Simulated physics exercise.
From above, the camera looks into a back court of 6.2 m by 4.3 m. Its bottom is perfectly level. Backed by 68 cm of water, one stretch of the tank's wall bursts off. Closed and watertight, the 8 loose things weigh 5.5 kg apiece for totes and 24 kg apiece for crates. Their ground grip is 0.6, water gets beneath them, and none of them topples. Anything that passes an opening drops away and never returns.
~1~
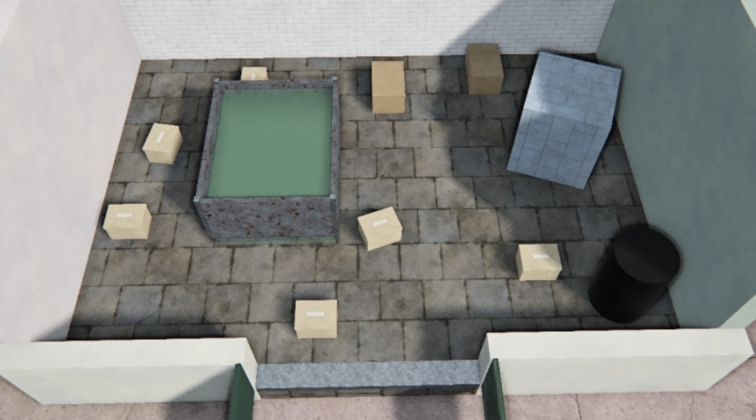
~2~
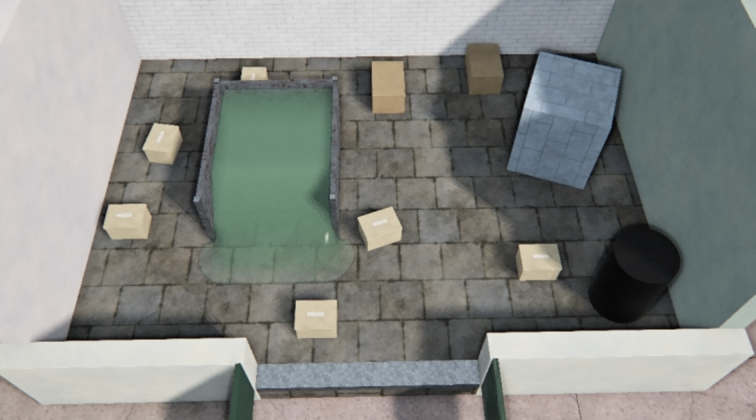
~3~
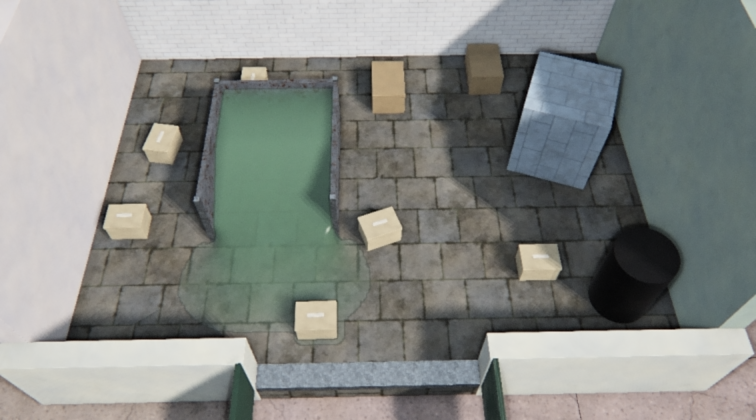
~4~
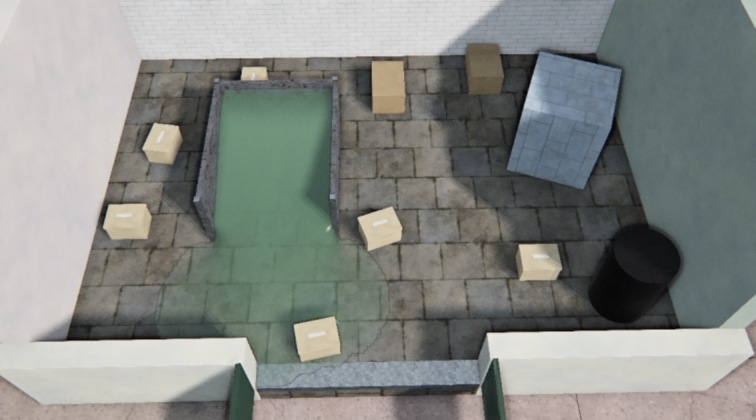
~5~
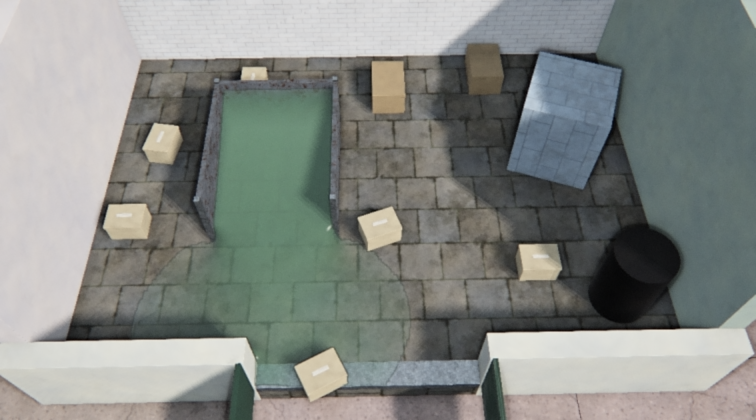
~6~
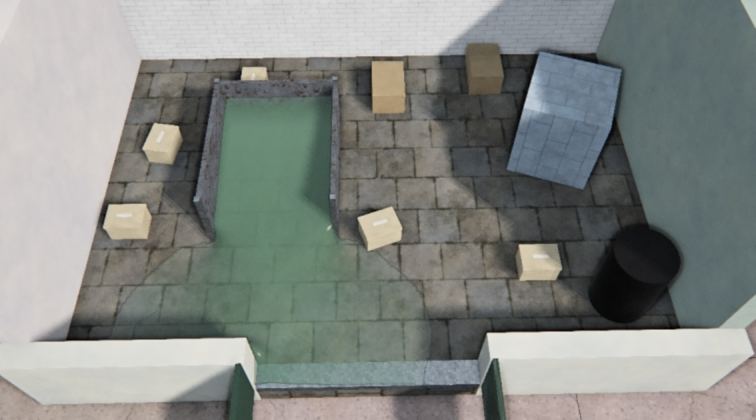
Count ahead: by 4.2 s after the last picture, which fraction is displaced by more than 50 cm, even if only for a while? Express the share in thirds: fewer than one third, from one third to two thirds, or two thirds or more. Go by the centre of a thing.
Seems to me it will amount to a middle share.
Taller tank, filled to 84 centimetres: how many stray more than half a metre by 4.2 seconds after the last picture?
Result: 4.
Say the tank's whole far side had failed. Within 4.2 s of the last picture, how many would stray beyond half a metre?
6.
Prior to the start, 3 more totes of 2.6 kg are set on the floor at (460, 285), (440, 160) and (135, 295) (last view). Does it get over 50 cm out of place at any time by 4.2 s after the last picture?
Reading them off in order: Not beyond, not beyond, clears the mark.
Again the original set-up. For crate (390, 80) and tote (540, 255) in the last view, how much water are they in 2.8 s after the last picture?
Depth approx. 0 cm / 0 cm.
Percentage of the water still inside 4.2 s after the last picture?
Around 48 % of the water.
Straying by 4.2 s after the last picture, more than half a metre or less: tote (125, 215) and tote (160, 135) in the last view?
In the order asked, they come out beyond the limit and beyond the limit.
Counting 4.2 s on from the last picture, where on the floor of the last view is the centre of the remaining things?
Close to (366, 130).
Then, 0.4 s after the last picture 1 of 8 are over 50 cm from their spots; 0 afloat.
Then, 1.5 s after the last picture 1 of 8 are over 50 cm from their spots; 0 afloat.
Then, 2.8 s after the last picture 3 of 8 are over 50 cm from their spots; 1 afloat.
Then, 4.2 s after the last picture 3 of 8 are over 50 cm from their spots, and 3 have been at some point; 1 afloat.
